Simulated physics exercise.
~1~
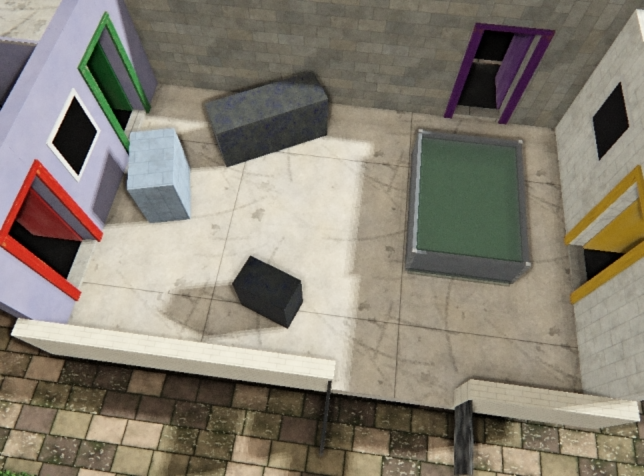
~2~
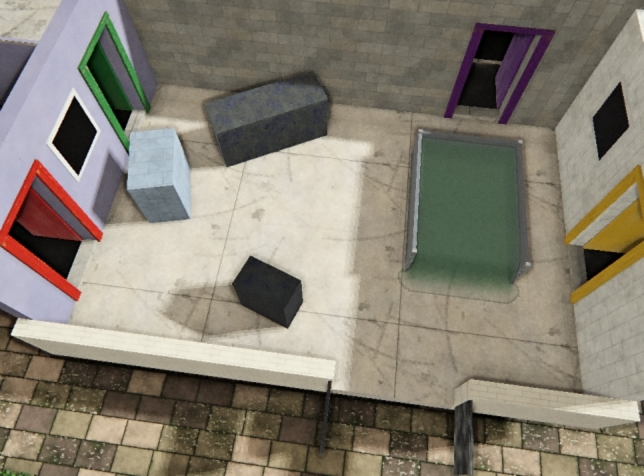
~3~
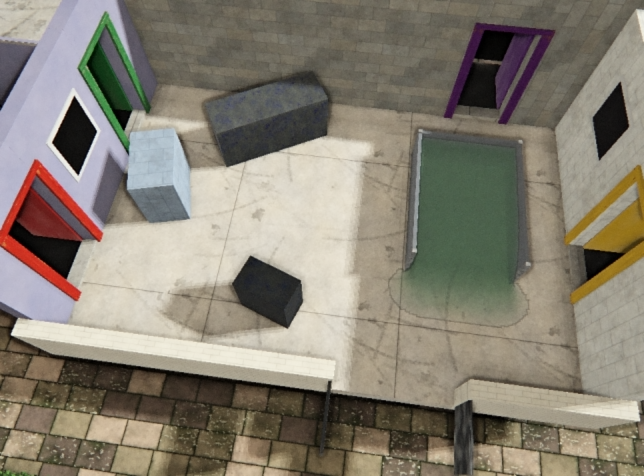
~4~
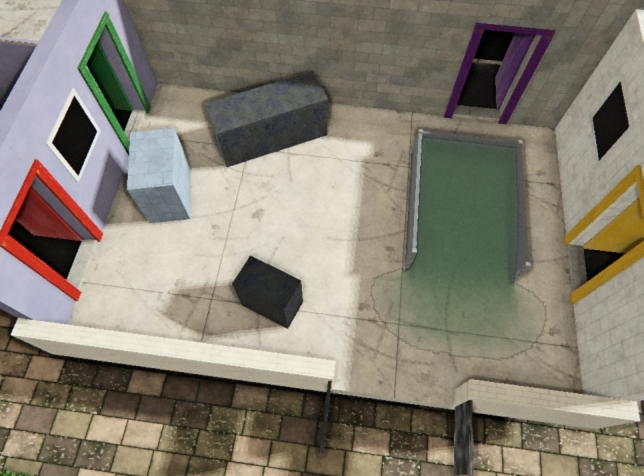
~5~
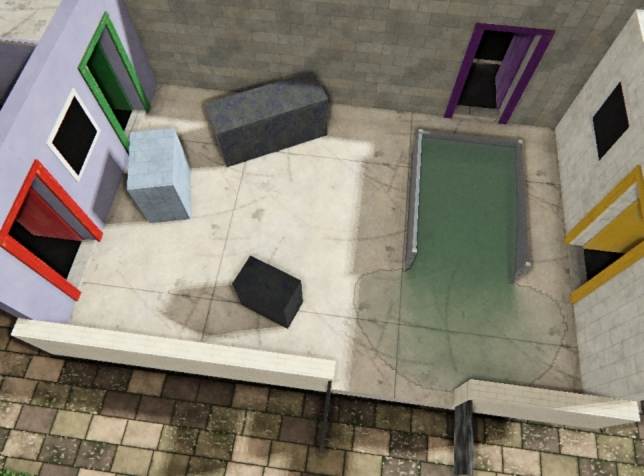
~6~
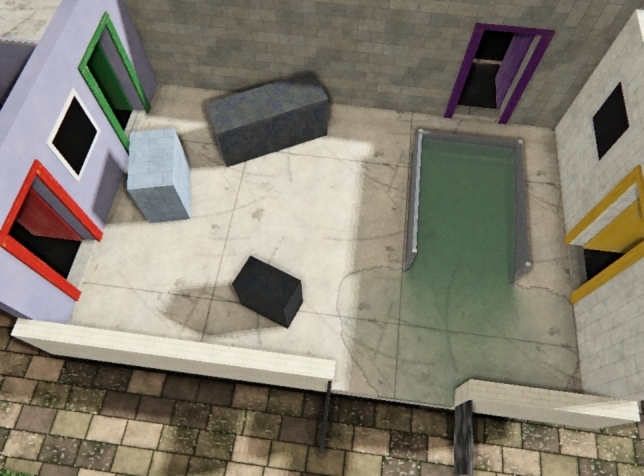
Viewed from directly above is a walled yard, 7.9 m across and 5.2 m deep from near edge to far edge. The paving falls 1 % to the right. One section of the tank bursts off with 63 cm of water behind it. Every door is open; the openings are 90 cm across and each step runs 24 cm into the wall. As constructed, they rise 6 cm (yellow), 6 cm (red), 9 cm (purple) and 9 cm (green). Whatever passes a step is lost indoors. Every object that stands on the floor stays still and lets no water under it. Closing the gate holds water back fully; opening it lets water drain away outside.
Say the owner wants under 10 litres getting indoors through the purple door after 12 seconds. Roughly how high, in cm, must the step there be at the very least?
At the very least some 7 cm.
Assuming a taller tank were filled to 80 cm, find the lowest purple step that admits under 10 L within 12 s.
Then a height close to 10.0 cm.
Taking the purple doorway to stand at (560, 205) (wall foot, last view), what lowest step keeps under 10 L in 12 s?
It needs about 6.0 cm.
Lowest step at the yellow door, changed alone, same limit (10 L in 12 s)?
Yellow - roughly 6.5 cm.
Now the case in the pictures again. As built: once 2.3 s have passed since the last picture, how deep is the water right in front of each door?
In cm - yellow: 8, red: 0, purple: 0, green: 0.
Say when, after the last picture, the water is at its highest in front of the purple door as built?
I'd say near 4.5 seconds.
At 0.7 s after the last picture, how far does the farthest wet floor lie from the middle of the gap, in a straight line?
Around 3.0 m out.
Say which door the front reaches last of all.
Green.
Then, 0.7 s after the last picture water covers 20 % of the floor, deepest (44 cm) near (574, 405); it has not reached the purple door.
Then, 2.3 s after the last picture water covers 30 % of the floor, deepest (32 cm) near (574, 405); it has not reached the purple door.
Then, 11.3 s after the last picture water covers 95 % of the floor, deepest (7 cm) near (553, 180); 5 cm at the purple door, 3 litres in over its 9 cm step.
At the purple door as built, the water peaked near 10 cm, 4.5 s after the last picture.
Run again over the same 12 s with other heights there, 19 litres in over 6 cm, 6 litres over 8 cm. The limit of 10 litres is kept from about 7 cm up.
